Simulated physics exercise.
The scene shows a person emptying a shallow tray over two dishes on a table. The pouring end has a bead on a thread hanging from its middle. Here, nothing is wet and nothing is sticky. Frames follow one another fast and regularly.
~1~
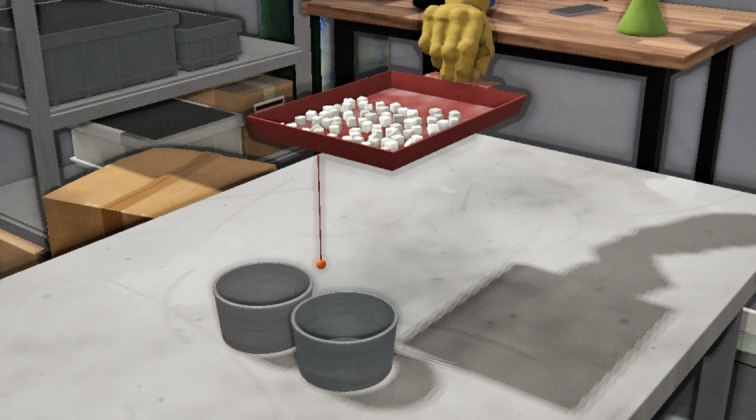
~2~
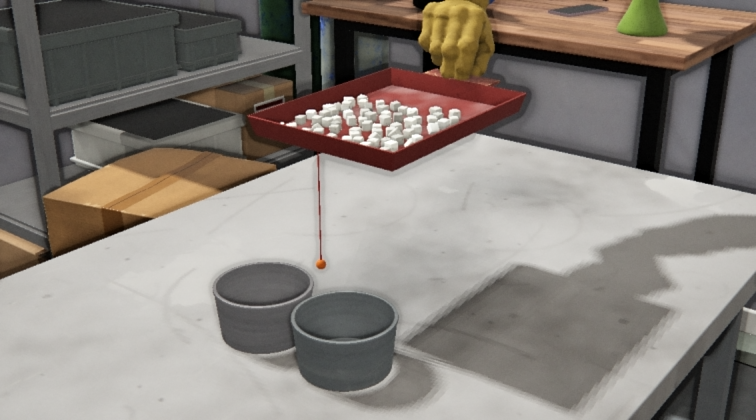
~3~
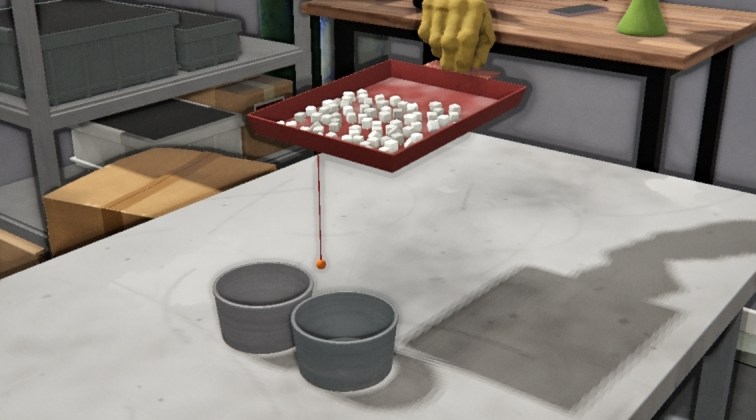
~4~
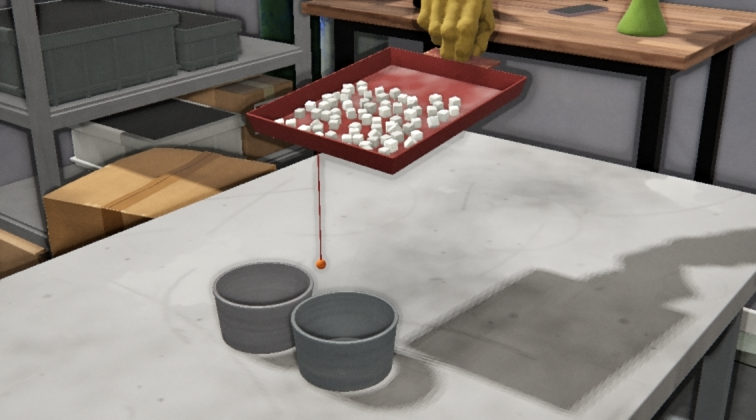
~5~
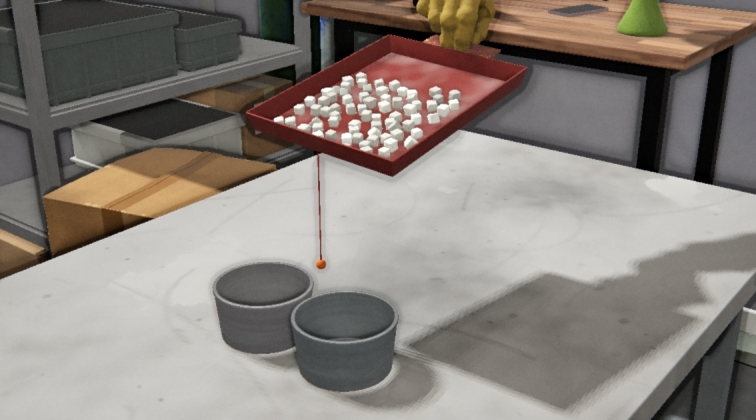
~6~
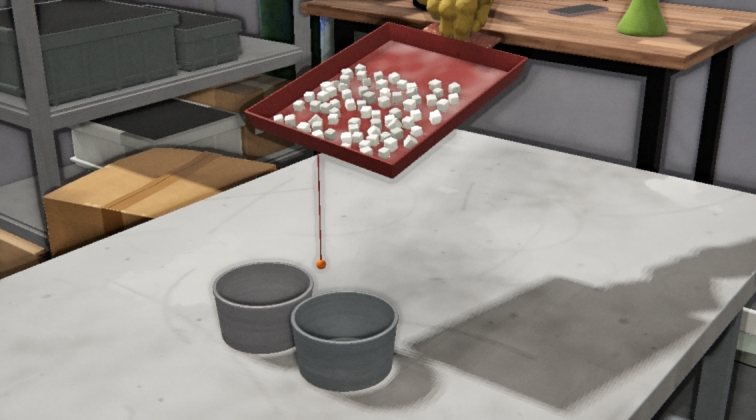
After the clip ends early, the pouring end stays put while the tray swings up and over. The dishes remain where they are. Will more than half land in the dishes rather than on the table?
Most likely the dishes will collect the majority of it.
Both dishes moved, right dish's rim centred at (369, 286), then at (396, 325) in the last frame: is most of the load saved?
A minority, then a majority.
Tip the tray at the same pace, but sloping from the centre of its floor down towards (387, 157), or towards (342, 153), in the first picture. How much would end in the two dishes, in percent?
The first try would leave around 60 per cent there, the second around 70 per cent.
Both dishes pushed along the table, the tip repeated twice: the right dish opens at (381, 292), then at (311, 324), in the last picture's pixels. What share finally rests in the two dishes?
In the first position around 20 percent, in the second around 60 percent.
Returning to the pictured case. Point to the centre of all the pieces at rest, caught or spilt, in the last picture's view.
Last view, centre at rest - approx. (336, 362).
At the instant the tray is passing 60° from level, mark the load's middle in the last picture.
The middle of the load sits near (352, 129).
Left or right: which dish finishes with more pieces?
More winds up in the rightward dish.
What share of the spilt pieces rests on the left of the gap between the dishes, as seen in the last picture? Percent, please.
Left portion: Around 80 %.
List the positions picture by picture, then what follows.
In the first picture, corners of the pouring end at (255, 116) and (393, 149), level; middle of the load at (368, 127), sugar cubes; left dish at (230, 322); right dish at (311, 357); bead on its thread at (321, 264).
In the second picture, corners of the pouring end at (255, 115) and (392, 150), level; middle of the load at (368, 126).
In the third picture, corners of the pouring end at (255, 114) and (392, 152), tipped barely, lowest at the right corner; middle of the load at (368, 123).
In the fourth picture, corners of the pouring end at (254, 113) and (392, 154), tipped a little, lowest at the right corner; middle of the load at (367, 120).
In the fifth picture, corners of the pouring end at (253, 112) and (392, 157), tipped a little, lowest at the right corner; middle of the load at (367, 116).
In the sixth picture, corners of the pouring end at (253, 110) and (391, 160), tipped a little, lowest at the right corner; middle of the load at (367, 112); left dish at (230, 322); right dish at (311, 357).
Soon after the last picture, tray tipped steeply; all on the tray.
A little later, tray tipped past a quarter turn; nearly all on the tray; a stray few in the right dish; a stray few in the air.
Later still, tray tipped past a quarter turn; about two thirds in the right dish; a small part in the left dish; about a third outside both.
At rest, tray tipped past a quarter turn; about two thirds in the right dish; a small part in the left dish; about a third outside both.
